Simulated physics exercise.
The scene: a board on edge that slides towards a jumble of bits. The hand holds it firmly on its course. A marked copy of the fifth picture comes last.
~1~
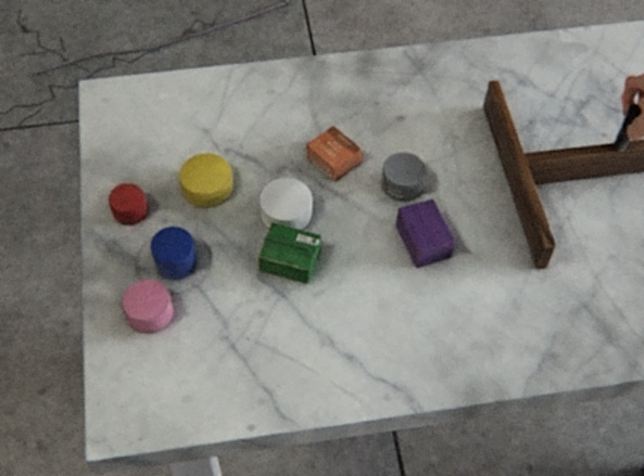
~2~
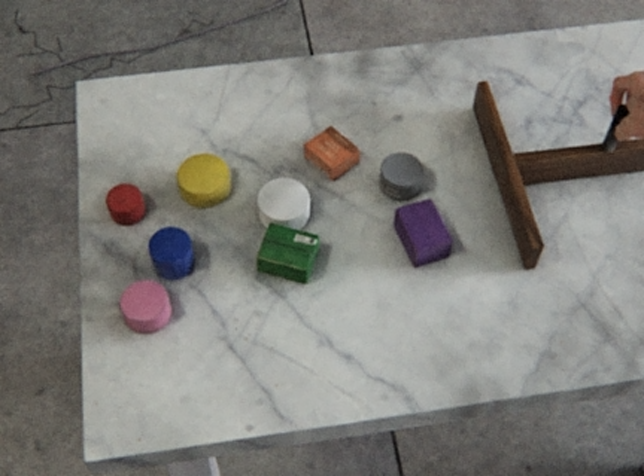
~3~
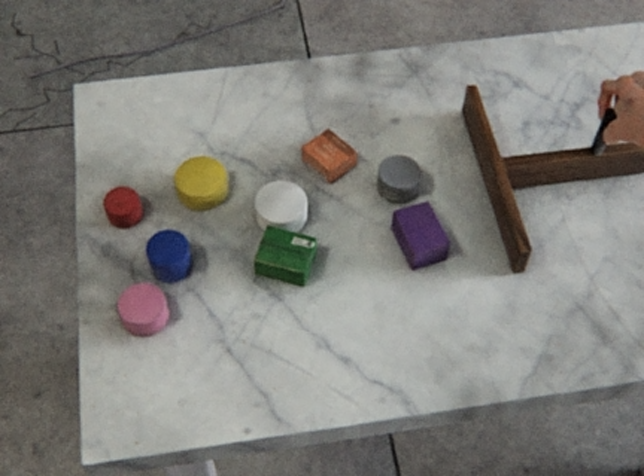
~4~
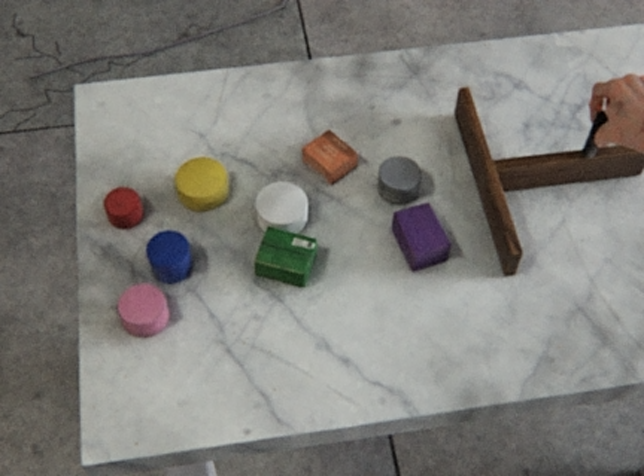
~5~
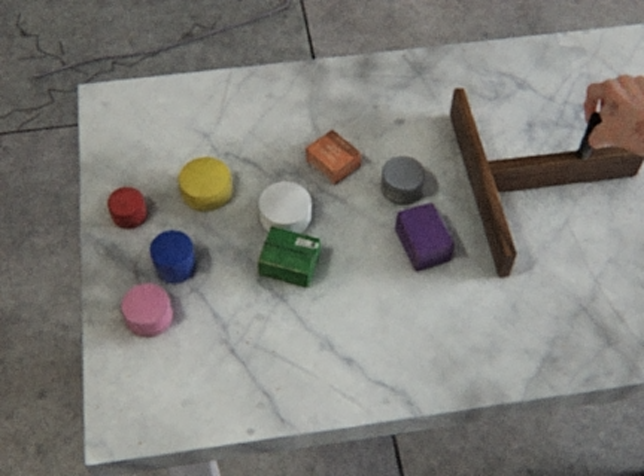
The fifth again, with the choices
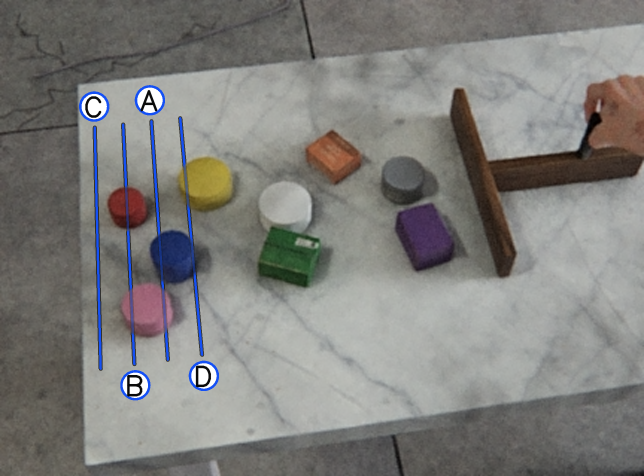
On a marble table, a hand slides a wooden board slightly left near still, colourful blocks.
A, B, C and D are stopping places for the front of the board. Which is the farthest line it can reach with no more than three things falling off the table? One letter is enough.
It should halt at A.
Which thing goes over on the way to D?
It is the blue pot.
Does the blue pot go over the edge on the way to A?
By then, yes.
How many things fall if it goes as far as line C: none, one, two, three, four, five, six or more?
In all, six or more.
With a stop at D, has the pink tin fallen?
By then, no.
On the marked copy, A at (159, 230); B at (128, 234); C at (97, 238); D at (190, 226).
With A. Early on, board (370, 180); orange box (327, 156); purple block (354, 244).
Further on, board (253, 194); blue pot (140, 261); yellow tin (181, 187).
At the end, board (159, 205); blue pot over the edge; red tin over the edge; two fallen.
As for the rest, B drops five; C drops nine; D is within the limit but short.
